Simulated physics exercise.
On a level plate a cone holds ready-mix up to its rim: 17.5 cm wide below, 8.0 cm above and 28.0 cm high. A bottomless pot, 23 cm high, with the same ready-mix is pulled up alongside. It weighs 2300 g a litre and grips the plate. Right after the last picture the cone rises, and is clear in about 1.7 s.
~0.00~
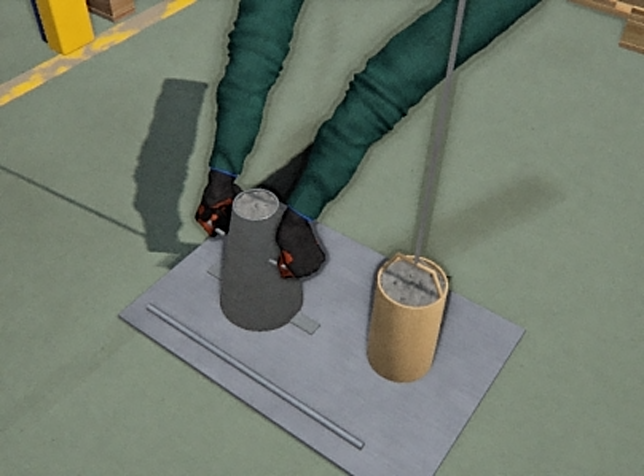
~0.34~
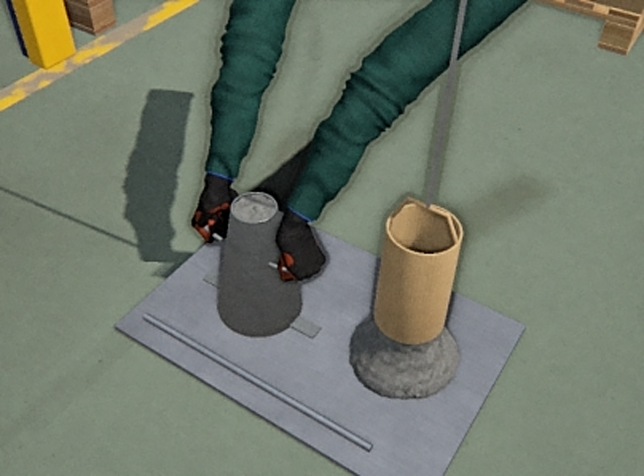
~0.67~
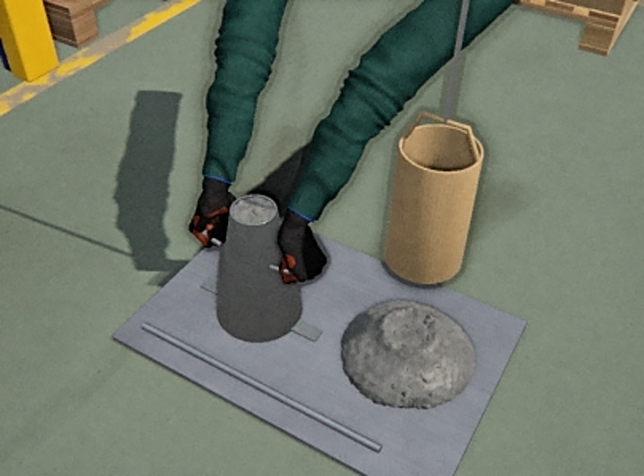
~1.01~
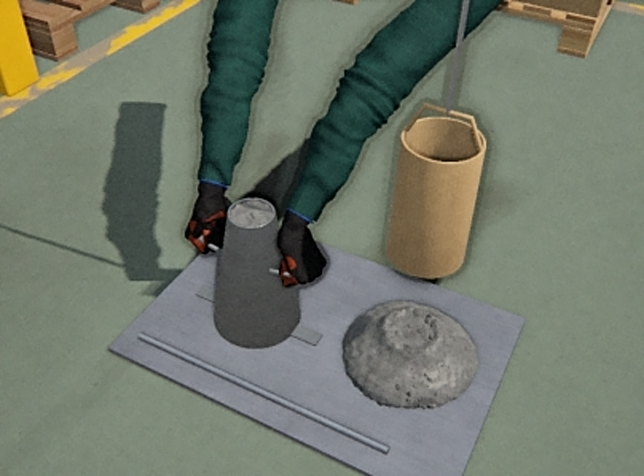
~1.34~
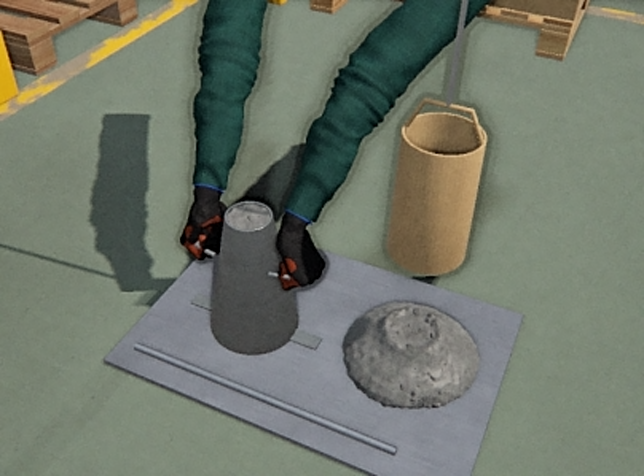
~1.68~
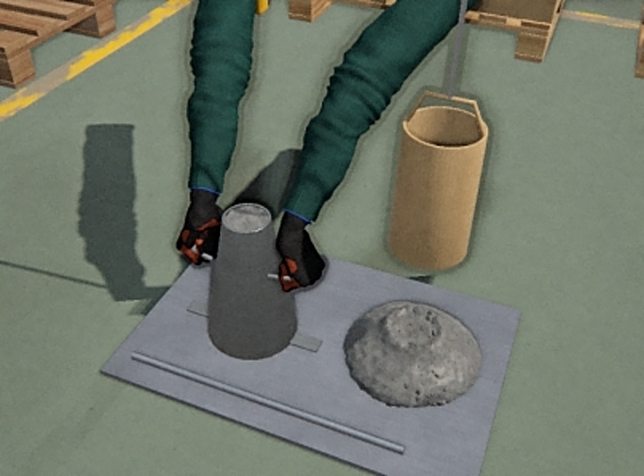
A tan, open-ended pot rises off a grey plate on a green workshop floor, seen from above at an angle, and wet grey mix slumps out beneath it into a low rounded heap. To the left, black-gloved hands in green sleeves stay on a full dark grey cone behind a thin rod. The pot then hangs nearly still while the camera drifts, revealing more wooden pallets behind.
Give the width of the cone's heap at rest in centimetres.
Some 30 cm.
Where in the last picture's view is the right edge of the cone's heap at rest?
Near (325, 327).
By 2.1 s, the cone is up 6.4 cm; the ready-mix has come down 12 cm to 16 cm and is 25 cm wide.
By 2.5 s, the cone is up 17 cm; the ready-mix has come down 18 cm to 10 cm and is 30 cm wide.
By 3.0 s, the cone is up 30 cm; the ready-mix has come down 18 cm to 10 cm and is 30 cm wide.
By 3.5 s, the cone is clear; the ready-mix has come down 18 cm to 10 cm and is 30 cm wide.
By 4.1 s, at rest, the cone is clear; the ready-mix has come down 18 cm to 10 cm and is 30 cm wide.
